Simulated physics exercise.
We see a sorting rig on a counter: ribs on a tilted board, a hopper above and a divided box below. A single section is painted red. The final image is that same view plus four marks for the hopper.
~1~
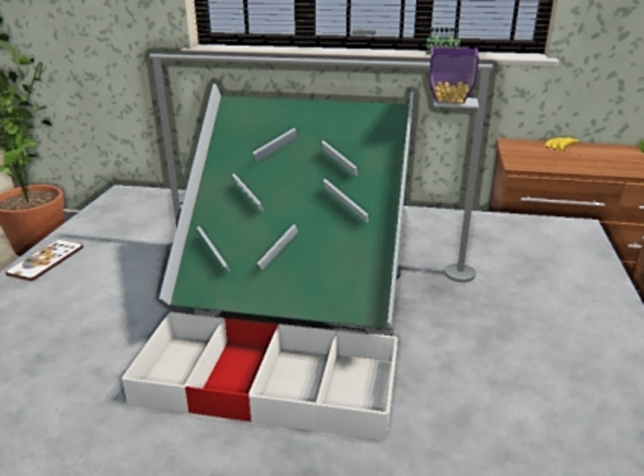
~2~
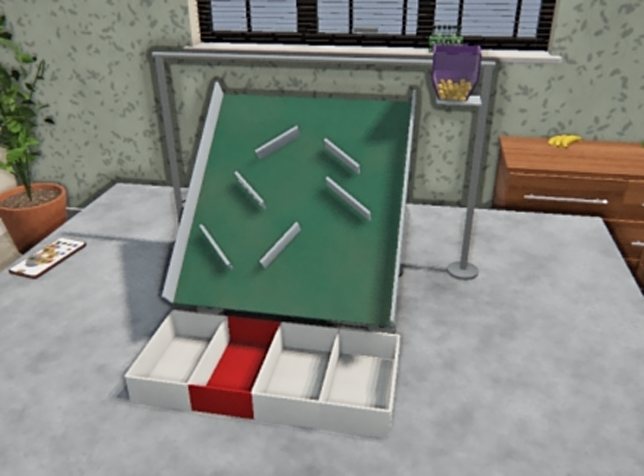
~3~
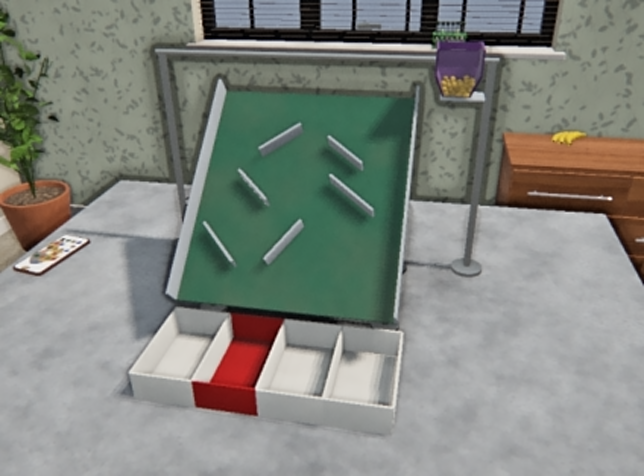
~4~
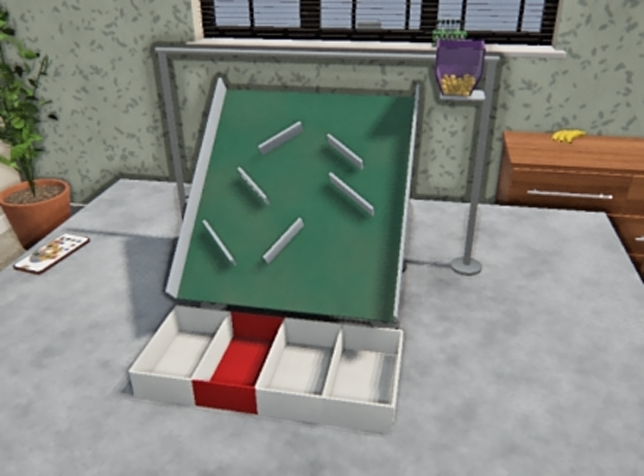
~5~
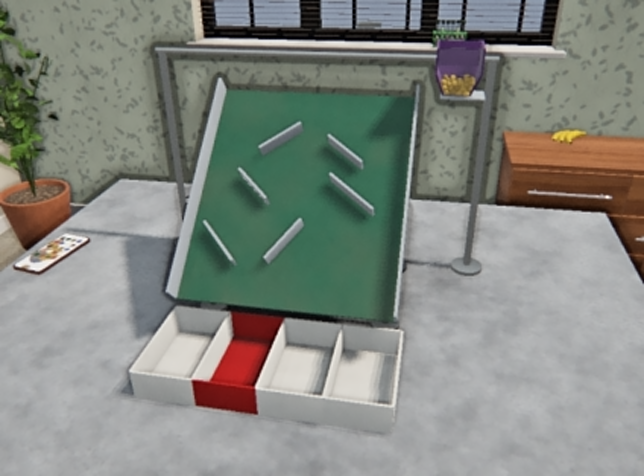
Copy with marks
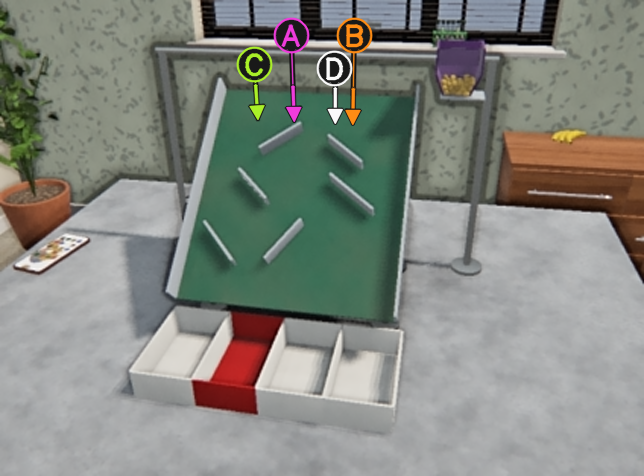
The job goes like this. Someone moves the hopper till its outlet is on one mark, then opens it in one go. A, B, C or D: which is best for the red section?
Mark C does it best.
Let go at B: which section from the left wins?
The fourth from the left.
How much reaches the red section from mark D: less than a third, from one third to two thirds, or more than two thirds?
Less than a third.
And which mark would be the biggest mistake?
B it is.
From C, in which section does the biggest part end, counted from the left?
The second from the left.
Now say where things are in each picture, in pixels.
In the first frame, hopper near (450, 91), puffed corn balls, door shut.
In the second frame, ribs (256, 151) to (297, 127), (325, 139) to (358, 166).
In the third frame, ribs (239, 169) to (266, 199), (330, 174) to (373, 210).
In the fourth frame, ribs (204, 221) to (231, 260), (264, 258) to (300, 218).
In the fifth frame, red section near (225, 395), number 2 of 4 from the left.
On the marked copy, mark A meets the board at (294, 116); mark B meets the board at (352, 119); mark C meets the board at (257, 114); mark D meets the board at (335, 118).
For mark A, close to half in the red section, close to a third in other sections, a small share held on the board.
For mark B, only a few in the red section, all but a few in other sections, only a few outside the box.
For mark C, close to two thirds in the red section, close to a third in other sections.
For mark D, close to a quarter in the red section, close to two thirds in other sections.
